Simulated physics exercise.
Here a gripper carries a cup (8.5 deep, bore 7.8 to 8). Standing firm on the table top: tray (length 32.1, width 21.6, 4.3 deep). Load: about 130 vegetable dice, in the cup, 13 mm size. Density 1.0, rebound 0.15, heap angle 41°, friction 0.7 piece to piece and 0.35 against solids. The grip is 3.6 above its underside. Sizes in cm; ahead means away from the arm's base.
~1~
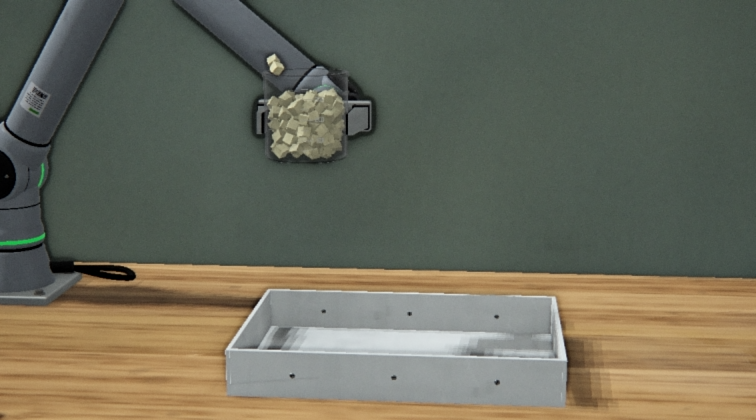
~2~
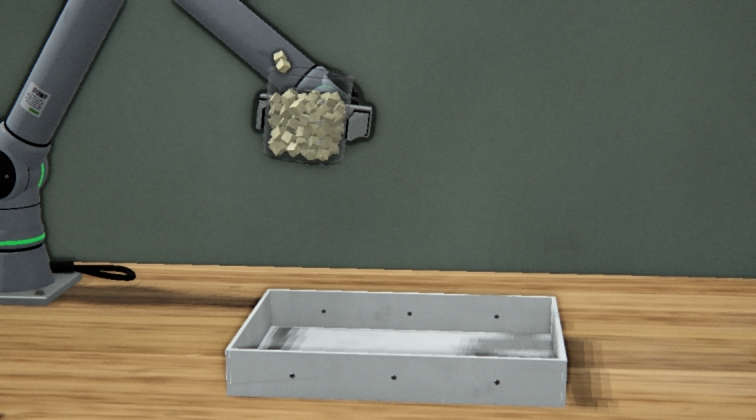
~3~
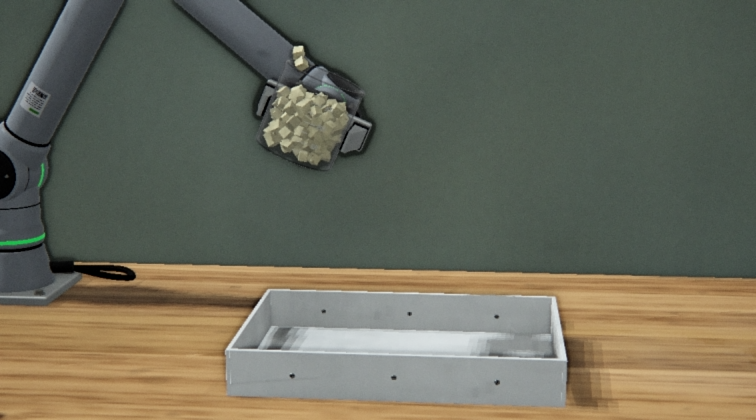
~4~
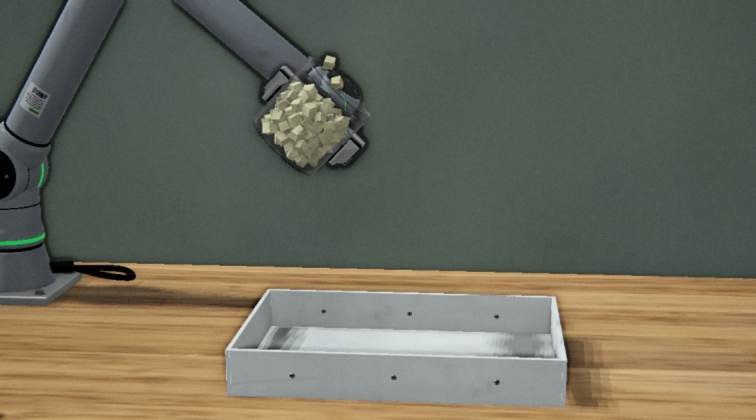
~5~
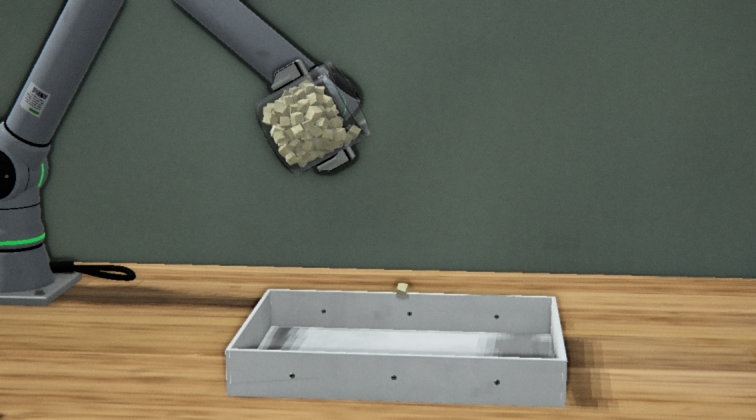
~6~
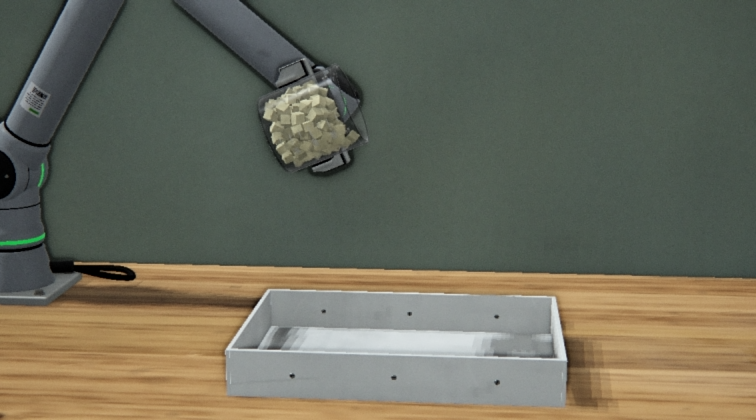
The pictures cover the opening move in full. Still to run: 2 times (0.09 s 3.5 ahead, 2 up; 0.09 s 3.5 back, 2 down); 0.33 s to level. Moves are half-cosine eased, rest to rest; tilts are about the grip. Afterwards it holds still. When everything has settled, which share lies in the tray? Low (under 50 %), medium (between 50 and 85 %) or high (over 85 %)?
Answer: Medium; between 50 and 85 % of the vegetable dice finish in the tray.
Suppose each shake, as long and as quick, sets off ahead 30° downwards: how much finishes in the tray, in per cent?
Some 15 per cent.
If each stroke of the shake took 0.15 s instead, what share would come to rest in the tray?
In that case some 20 per cent.
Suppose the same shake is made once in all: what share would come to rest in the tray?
Then about 55 per cent.
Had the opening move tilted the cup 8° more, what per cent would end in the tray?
Then about 80 per cent.
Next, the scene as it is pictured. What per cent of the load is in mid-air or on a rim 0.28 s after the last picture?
Some 48 per cent.
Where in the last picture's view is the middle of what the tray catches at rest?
Near (480, 358).
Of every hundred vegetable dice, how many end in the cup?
About 35 per cent.
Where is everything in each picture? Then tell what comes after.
In the first frame, the cup middle at (306, 116), level; upper third of the load around (306, 106), from x 275 to 340, top at y 65; 130 in the cup.
In the second frame, the cup middle at (307, 116), tilted 6° forward; upper third of the load around (303, 107), from x 275 to 340, top at y 60.
In the third frame, the cup middle at (309, 117), tilted 23° forward; upper third of the load around (302, 106), from x 270 to 345, top at y 55.
In the fourth frame, the cup middle at (311, 118), tilted 44° forward; upper third of the load around (304, 105), from x 270 to 345, top at y 65.
In the fifth frame, the cup middle at (312, 119), tilted 61° forward; upper third of the load around (304, 105), from x 270 to 400, top at y 85; 129 in the cup, 1 in flight or on a rim.
In the sixth frame, the cup middle at (312, 120), tilted 67° forward; upper third of the load around (303, 105), from x 270 to 435, top at y 85; 129 in the cup, 1 in the tray.
Then, 0.28 s on, tilted 67° forward, highest piece 28 above the table; 67 in the cup, 1 in the tray, 62 in flight or on a rim.
Then, 0.55 s on, tilted 25° forward, highest piece 28 above the table; 84 in the tray, 46 in the cup.
Then, 0.89 s on, level, highest piece 27 above the table; 84 in the tray, 46 in the cup.
Then, 1.94 s on, level, highest piece 27 above the table; 84 in the tray, 46 in the cup.
In the end, 84 in the tray, 46 in the cup. That is 65 % in the tray.
